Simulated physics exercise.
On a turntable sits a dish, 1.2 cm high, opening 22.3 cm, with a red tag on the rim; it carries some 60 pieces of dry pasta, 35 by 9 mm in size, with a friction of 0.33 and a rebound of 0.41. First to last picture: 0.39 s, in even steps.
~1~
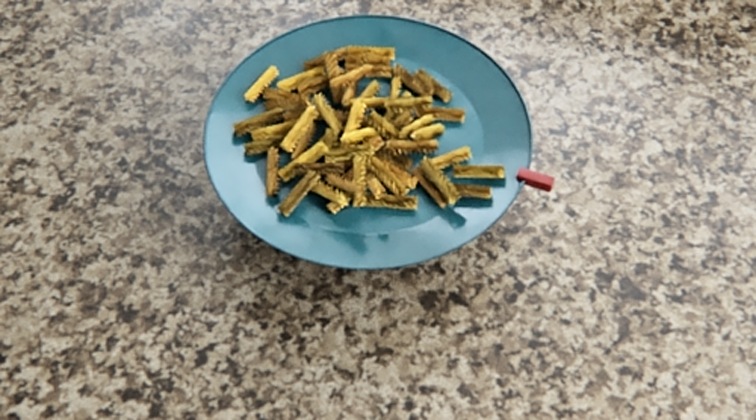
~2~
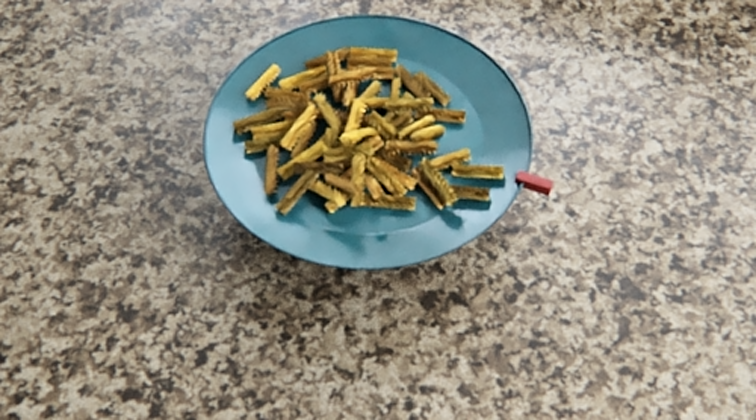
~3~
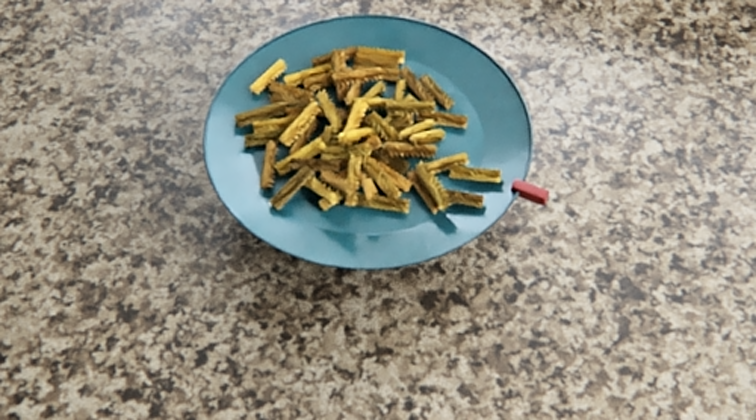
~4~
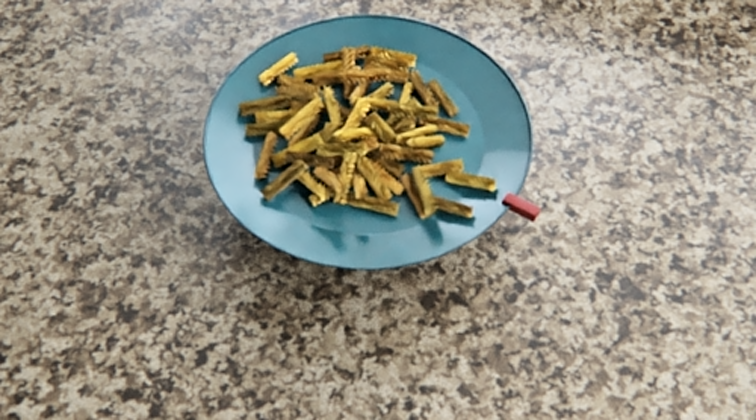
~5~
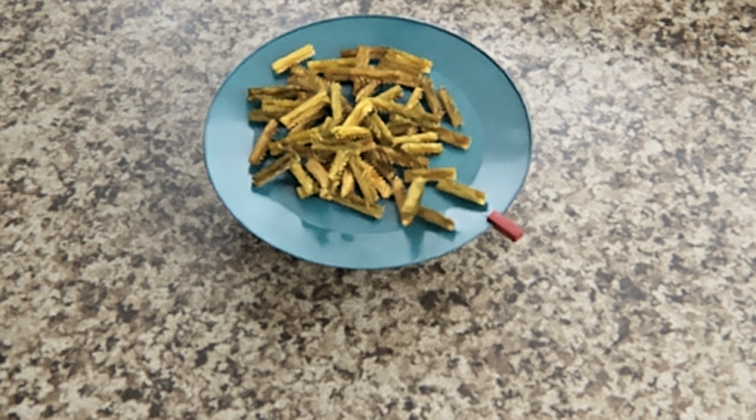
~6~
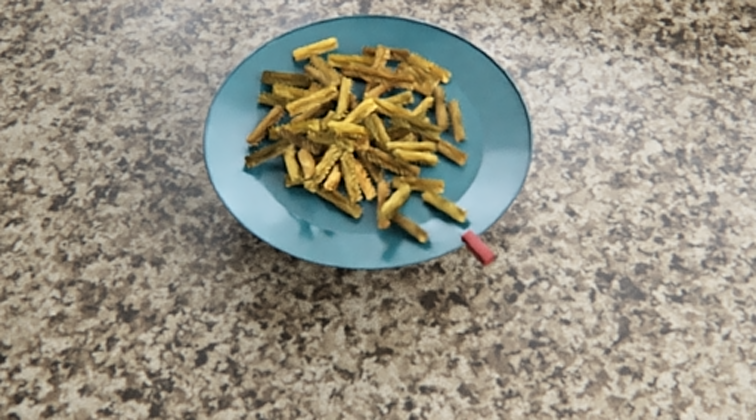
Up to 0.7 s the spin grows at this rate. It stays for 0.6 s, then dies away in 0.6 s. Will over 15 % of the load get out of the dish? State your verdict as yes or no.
Verdict: No.
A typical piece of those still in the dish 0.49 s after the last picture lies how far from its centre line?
It comes to around 4.5 cm.
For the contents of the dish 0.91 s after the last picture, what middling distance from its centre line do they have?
Pretty close to 4.5 cm, I think.
Then, 0.49 s after the last picture, dish 100 %; middle of the pieces not yet landed near (377, 132).
Then, 0.91 s after the last picture, dish 100 %; middle of the pieces not yet landed near (362, 137).
Then, 1.29 s after the last picture, dish 100 %; middle of the pieces not yet landed near (360, 128).
Then, 1.66 s after the last picture, dish 100 %; middle of the pieces not yet landed near (362, 127).
In the end, dish 100 %.
